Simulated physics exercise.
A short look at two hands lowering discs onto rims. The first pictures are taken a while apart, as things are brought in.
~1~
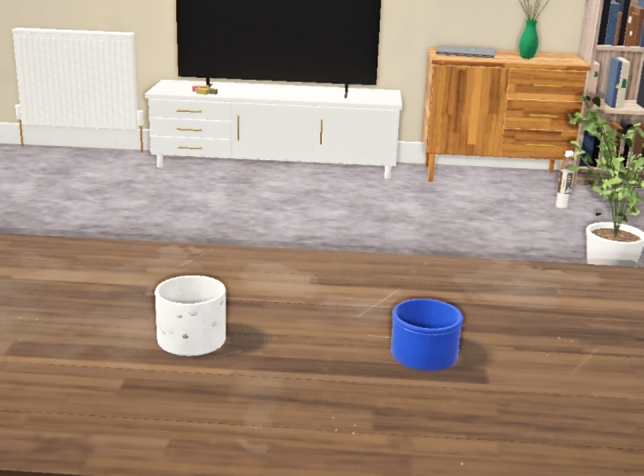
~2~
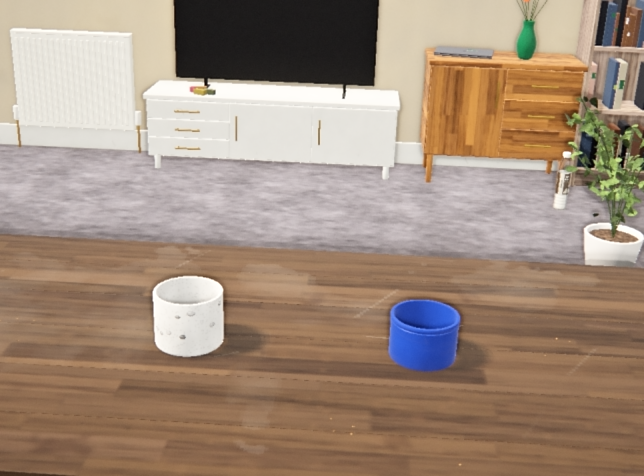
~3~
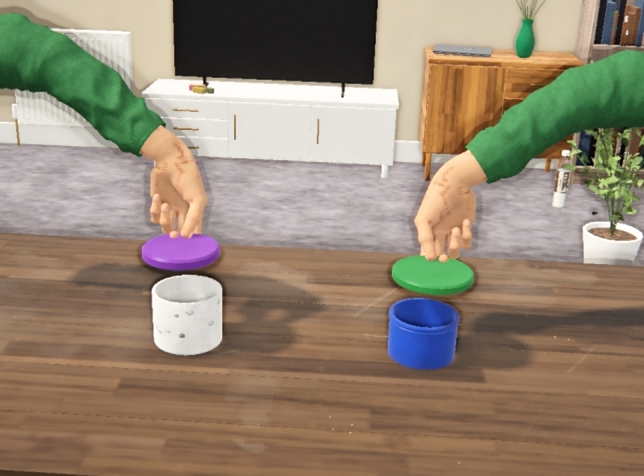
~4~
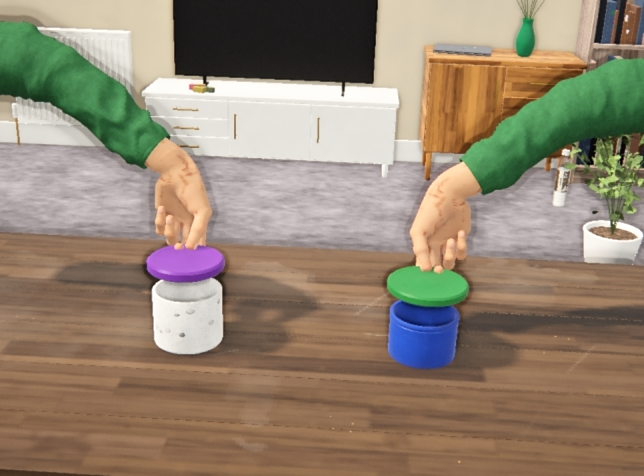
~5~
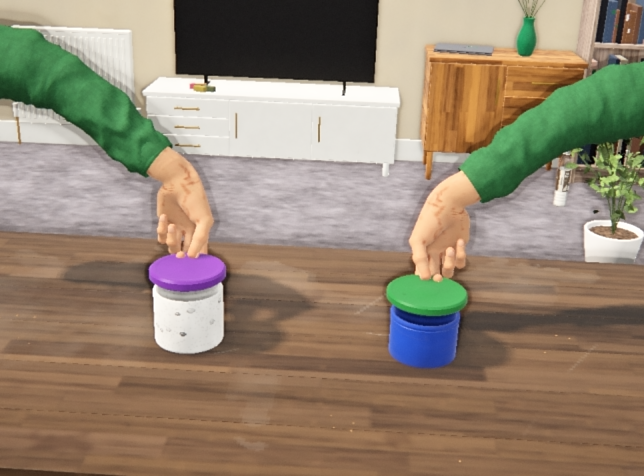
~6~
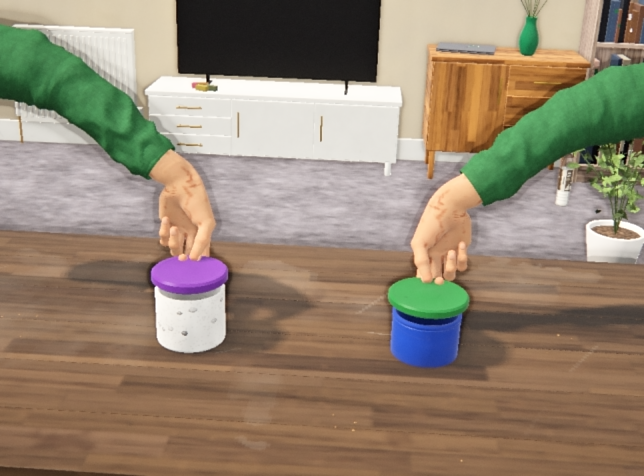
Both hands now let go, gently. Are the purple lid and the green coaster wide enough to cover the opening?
As it turns out, the purple lid covers the opening; the green coaster covers the opening.
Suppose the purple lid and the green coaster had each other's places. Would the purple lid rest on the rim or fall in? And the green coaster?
The purple lid works as a lid; the green coaster covers the opening.
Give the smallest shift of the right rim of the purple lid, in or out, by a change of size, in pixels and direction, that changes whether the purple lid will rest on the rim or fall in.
About 4 pixels left.
Then, 0.10 s on from there, purple lid moving near (190, 282); green coaster displaced a little near (428, 307).
Then, 0.20 s on from there, purple lid sitting on the rim near (190, 281); green coaster sitting on the rim near (428, 307).
In the end, the purple lid works as a lid, near (190, 281); the green coaster works as a lid, near (428, 307).
